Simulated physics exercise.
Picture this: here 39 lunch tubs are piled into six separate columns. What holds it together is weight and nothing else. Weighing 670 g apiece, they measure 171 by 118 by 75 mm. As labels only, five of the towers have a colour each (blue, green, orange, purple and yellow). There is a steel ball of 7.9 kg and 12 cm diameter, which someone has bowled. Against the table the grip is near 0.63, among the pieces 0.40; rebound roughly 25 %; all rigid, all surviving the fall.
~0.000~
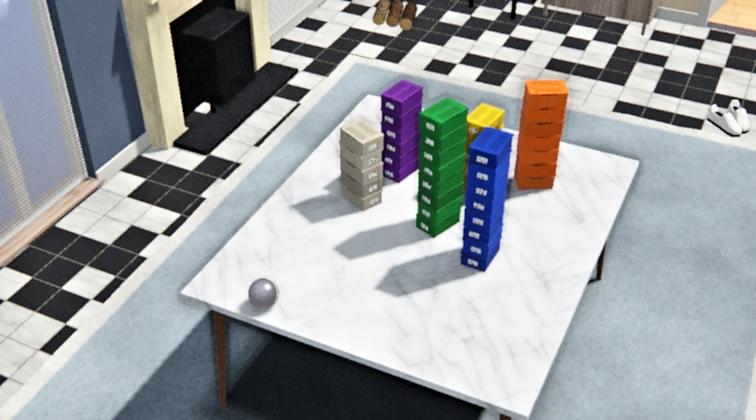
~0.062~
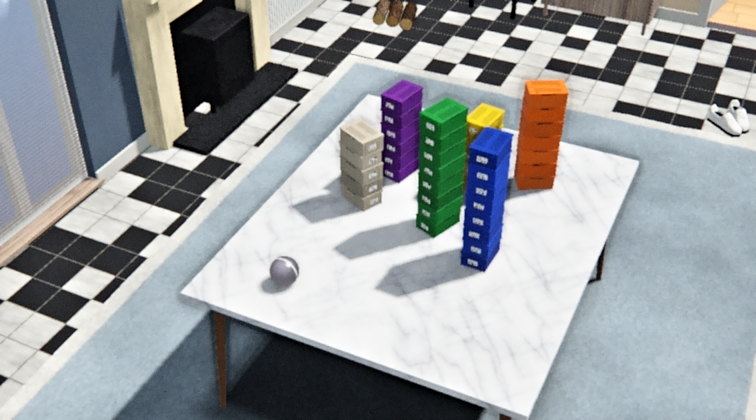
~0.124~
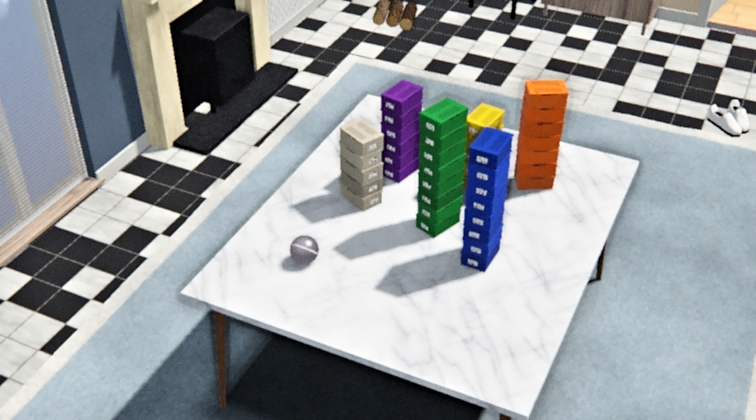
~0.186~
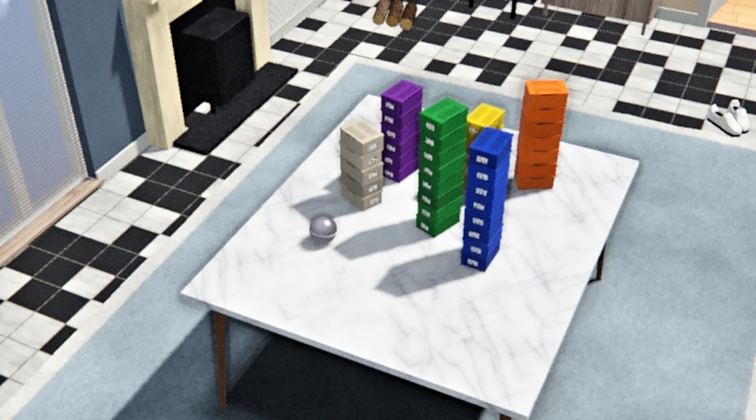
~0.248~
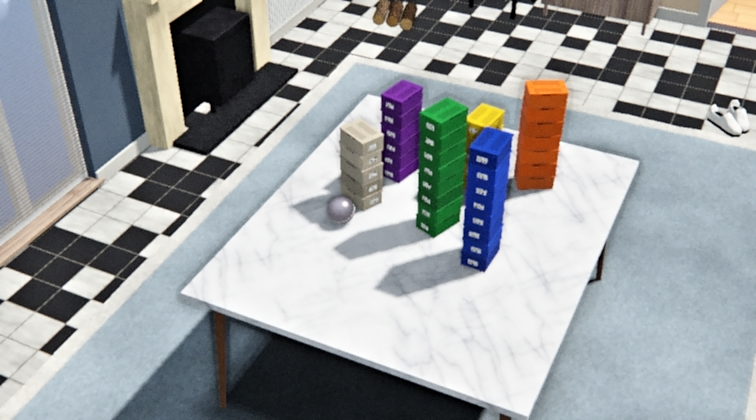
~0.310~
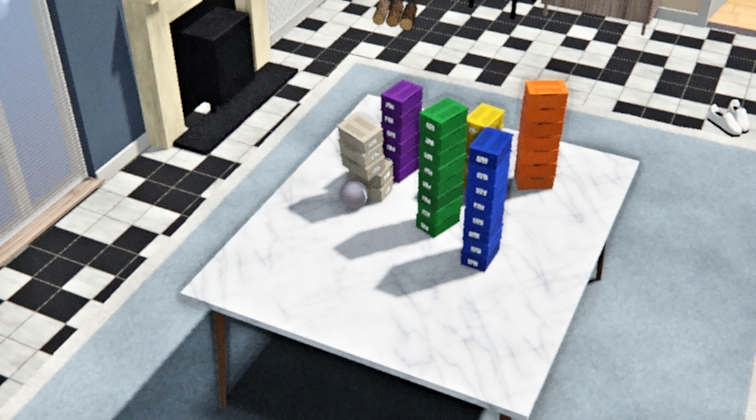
A white marble-topped table stands on a pale blue rug in a room with a black-and-white checkered floor and a fireplace, seen from above at an angle by a still camera. Six stacks of tubs, beige, purple, green, yellow, blue and orange, stand toward its far side. A grey metallic ball rolls from the near left corner and strikes the beige stack, whose tubs shift and lean.
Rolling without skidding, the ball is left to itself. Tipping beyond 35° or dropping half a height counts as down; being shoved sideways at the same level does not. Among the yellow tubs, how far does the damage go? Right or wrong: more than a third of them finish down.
Wrong.
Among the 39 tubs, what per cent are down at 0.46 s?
10 per cent at that moment.
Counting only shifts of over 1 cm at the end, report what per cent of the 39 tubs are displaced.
30 in a hundred.
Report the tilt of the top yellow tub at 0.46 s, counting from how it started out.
About 0°.
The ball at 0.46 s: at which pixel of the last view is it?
(372, 169), roughly.
By 0.46 s, ball still moving; none of the 5 yellow tubs down (3 of 39 in all colours); top yellow tub unmoved; top purple tub tilted 13°.
By 0.68 s, ball still moving; none of the 5 yellow tubs down (7 of 39 in all colours); top yellow tub unmoved; top purple tub tilted 50°, 18 cm lower.
When it is over (1.9 s), ball rolling away; none of the 5 yellow tubs down (8 of 39 in all colours); top yellow tub unmoved; top orange tub unmoved. That is 0 per cent. In pixels of the last frame, middles, top yellow tub near (484, 122), top orange tub near (546, 94).
